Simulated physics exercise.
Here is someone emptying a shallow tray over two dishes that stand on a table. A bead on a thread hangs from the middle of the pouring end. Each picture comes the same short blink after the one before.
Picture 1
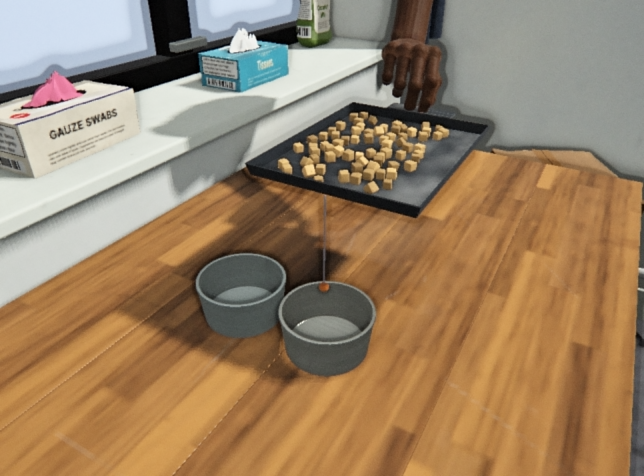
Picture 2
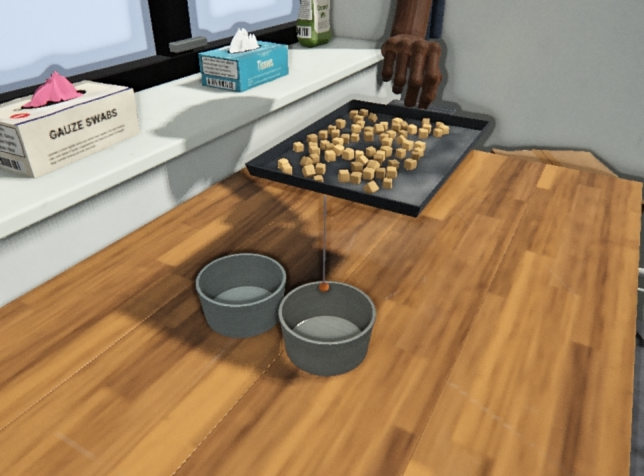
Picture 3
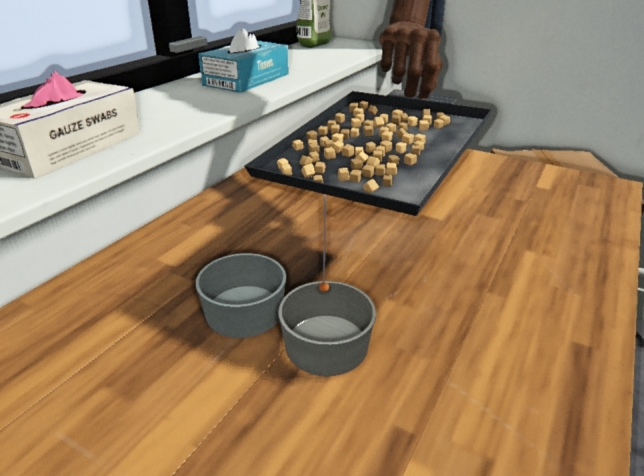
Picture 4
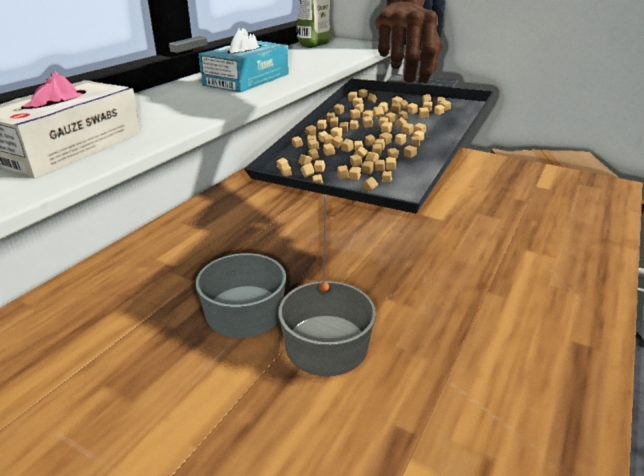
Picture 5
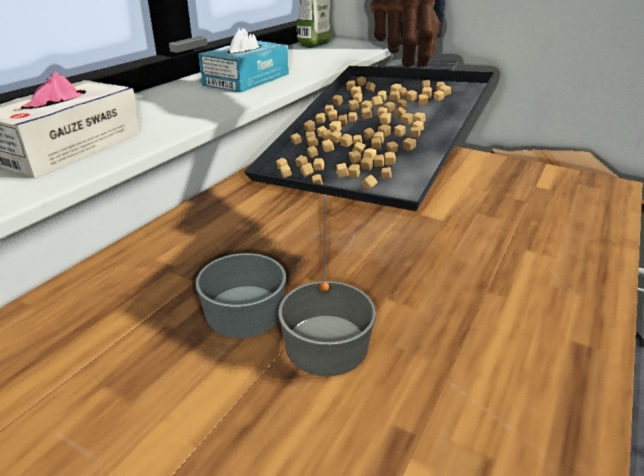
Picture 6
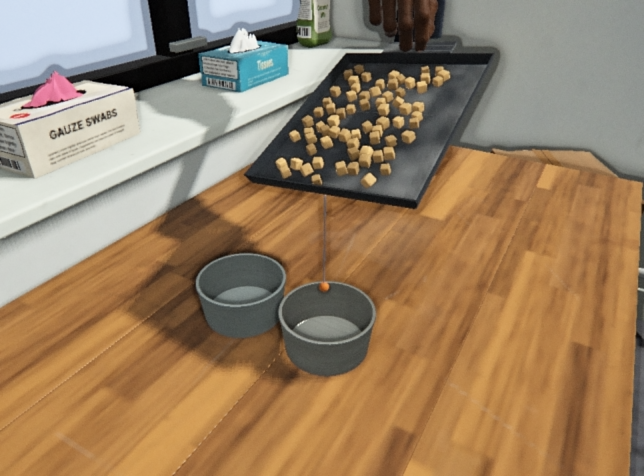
A dark brown hand at the far edge of a black tray of small tan wooden cubes is seen from above a striped wooden table, beside a white windowsill. Two grey dishes stand in front, below a small orange-brown bead on a thread, with gauze and blue tissue boxes at left. The hand steadily raises the tray's far end, its near left corner lowest, and the cubes shift slightly while the camera stays still.
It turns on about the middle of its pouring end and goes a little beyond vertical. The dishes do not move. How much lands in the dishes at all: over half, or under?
In the dishes lies over half of it.
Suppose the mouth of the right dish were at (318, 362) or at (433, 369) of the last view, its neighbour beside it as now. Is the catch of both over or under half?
The first try: Not half. The second: Below a half.
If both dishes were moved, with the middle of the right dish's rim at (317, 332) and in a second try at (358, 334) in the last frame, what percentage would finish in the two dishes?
Roughly 70 per cent, and 80 per cent.
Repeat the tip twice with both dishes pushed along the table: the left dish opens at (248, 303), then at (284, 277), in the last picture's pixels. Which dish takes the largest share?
One: The dish on the left. Two: Left.
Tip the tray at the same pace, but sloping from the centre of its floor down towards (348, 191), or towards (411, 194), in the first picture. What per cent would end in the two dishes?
The first gives 40 %, the second 20 %.
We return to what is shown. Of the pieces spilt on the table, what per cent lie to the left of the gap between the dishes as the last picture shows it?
Some 80 per cent.
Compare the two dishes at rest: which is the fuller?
That is left.
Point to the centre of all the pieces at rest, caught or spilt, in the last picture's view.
Roughly at (246, 319).
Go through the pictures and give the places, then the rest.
Corners of the pouring end near (250, 163) and (417, 205), level; middle of the load near (371, 154), small wooden cubes; left dish near (215, 316); right dish near (303, 353); bead on its thread near (324, 287), in the first picture.
Corners of the pouring end near (250, 163) and (417, 204), level; middle of the load near (371, 152), in the second picture.
Corners of the pouring end near (249, 165) and (417, 203), tipped barely, lowest at the left corner; middle of the load near (370, 148), in the third picture.
Corners of the pouring end near (249, 167) and (416, 201), tipped a little, lowest at the left corner; middle of the load near (370, 141), in the fourth picture.
Corners of the pouring end near (249, 170) and (415, 199), tipped clearly, lowest at the left corner; middle of the load near (369, 134), in the fifth picture.
Corners of the pouring end near (249, 173) and (414, 198), tipped clearly, lowest at the left corner; middle of the load near (367, 127), a little on the move; left dish near (215, 316); right dish near (303, 353), in the sixth picture.
Shortly afterwards, tray tipped steeply; all but a few on the tray; a little in the air.
Next, tray tipped past a quarter turn; a little on the tray; only a few in the right dish; near a quarter in the left dish; a little outside both; near half in the air.
Some moments later, tray tipped past a quarter turn; a little in the right dish; near half in the left dish; near a third outside both.
In the end, tray tipped past a quarter turn; a little in the right dish; near half in the left dish; near a third outside both.
